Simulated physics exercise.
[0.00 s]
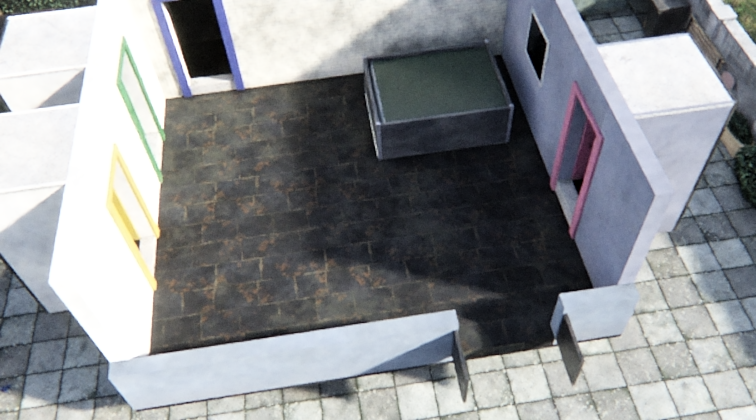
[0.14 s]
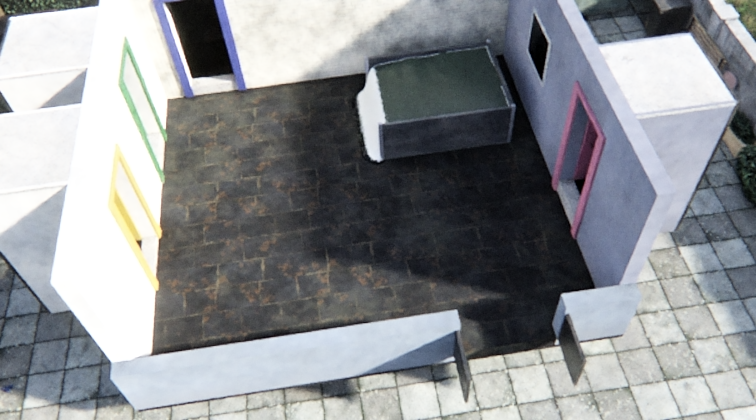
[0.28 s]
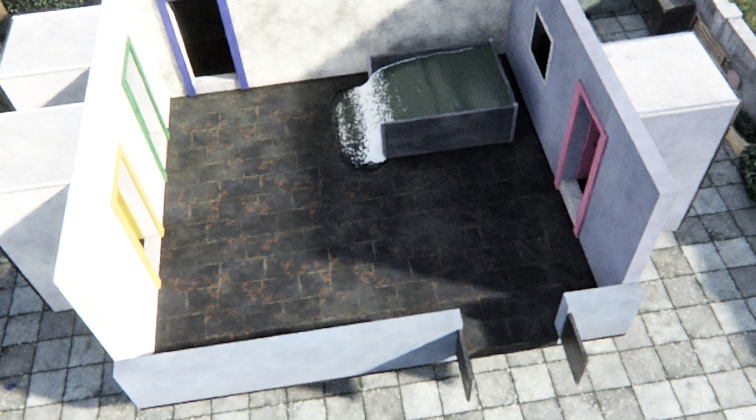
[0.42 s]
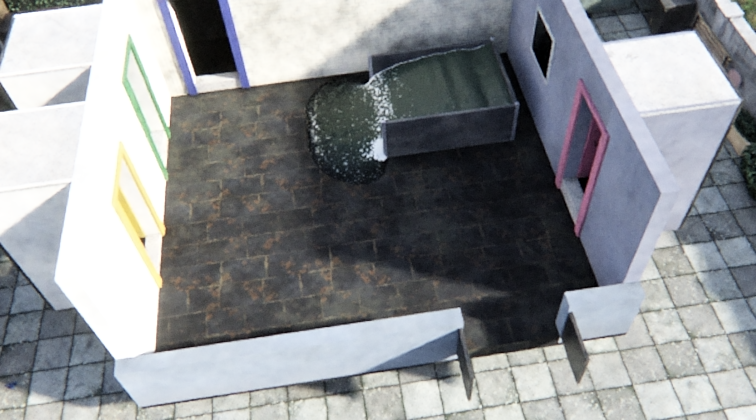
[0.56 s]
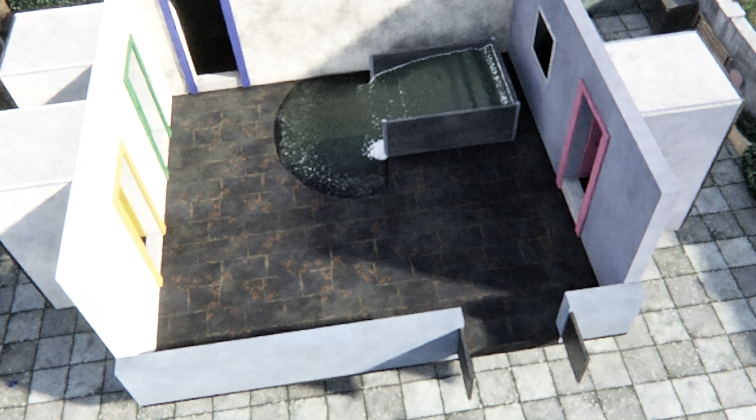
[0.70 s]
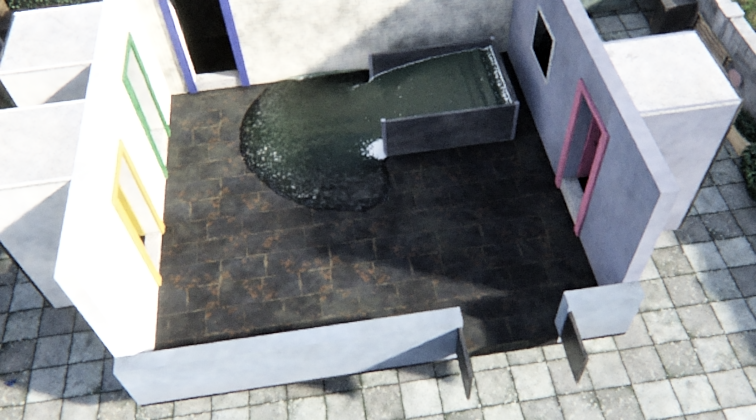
In a walled yard, one end of a raised tank bursts open and water pours out leftward, spreading across the dark paving.
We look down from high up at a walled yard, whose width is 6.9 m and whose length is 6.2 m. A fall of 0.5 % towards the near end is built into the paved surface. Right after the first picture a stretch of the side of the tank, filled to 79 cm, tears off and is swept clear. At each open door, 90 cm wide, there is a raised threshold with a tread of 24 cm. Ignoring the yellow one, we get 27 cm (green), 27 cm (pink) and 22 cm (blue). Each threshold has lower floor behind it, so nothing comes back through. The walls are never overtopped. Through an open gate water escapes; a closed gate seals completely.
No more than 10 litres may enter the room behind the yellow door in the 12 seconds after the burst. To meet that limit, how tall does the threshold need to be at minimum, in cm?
At least 17 cm or so.
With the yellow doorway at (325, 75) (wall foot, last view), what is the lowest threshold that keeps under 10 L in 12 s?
Minimum: Close to 14.0 cm.
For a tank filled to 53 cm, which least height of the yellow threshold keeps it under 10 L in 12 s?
The step would need to be some 11.0 cm high.
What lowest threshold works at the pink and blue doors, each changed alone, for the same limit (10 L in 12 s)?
About 10.0 cm at pink and 29 cm at blue.
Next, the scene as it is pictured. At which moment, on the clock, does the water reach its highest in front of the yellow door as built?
Approximately 2.4 s.
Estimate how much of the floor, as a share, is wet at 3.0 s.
Around 50 per cent of the floor.
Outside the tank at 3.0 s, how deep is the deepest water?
Max depth: Around 38 cm.
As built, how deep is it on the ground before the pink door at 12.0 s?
Roughly 10.5 cm deep.
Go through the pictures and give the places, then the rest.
The first picture shows the tank at (435, 84) is whole and still, 79 cm deep; the yellow door at (136, 223) is dry.
In the second picture, the gap is at (376, 114), the front 0.3 m out at (370, 158); the back of the tank holds 79 cm.
In the third picture, the front is at (340, 142), 0.8 m from the gap at (378, 114); 1.4 m2 of floor is wet, 79 cm left at the back.
In the fourth picture, the front is at (317, 156), 1.3 m from the gap at (380, 114); 2.9 m2 of floor is wet, 78 cm left at the back.
In the fifth picture, the gap is at (381, 114), the front 1.9 m out at (281, 153); the back of the tank holds 71 cm.
In the sixth picture, water pours out at (380, 113) and has run 2.6 m, to (245, 146); about 7 cm deep outside, 66 cm at the back; the yellow door at (141, 219), 4.7 m from the gap, is still 2.3 m from the nearest water.
After 1.4 s water covers 40 % of the floor, deepest (36 cm) near (171, 97); it has not reached the yellow door.
After 3.0 s water covers 50 % of the floor, deepest (38 cm) near (153, 380); 17 cm at the yellow door, 35 litres in over its 9 cm threshold.
After 12.0 s water covers 100 % of the floor, deepest (16 cm) near (508, 59); 7 cm at the yellow door, 77 litres in over its 9 cm threshold.
At the yellow door as built, the water arrived by 1.7 s and peaked near 20 cm at 2.4 s.
Run again over the same 12 s with other heights there, 20 litres in over 15 cm, 3 litres over 20 cm. The limit of 10 litres is kept from about 17 cm up.
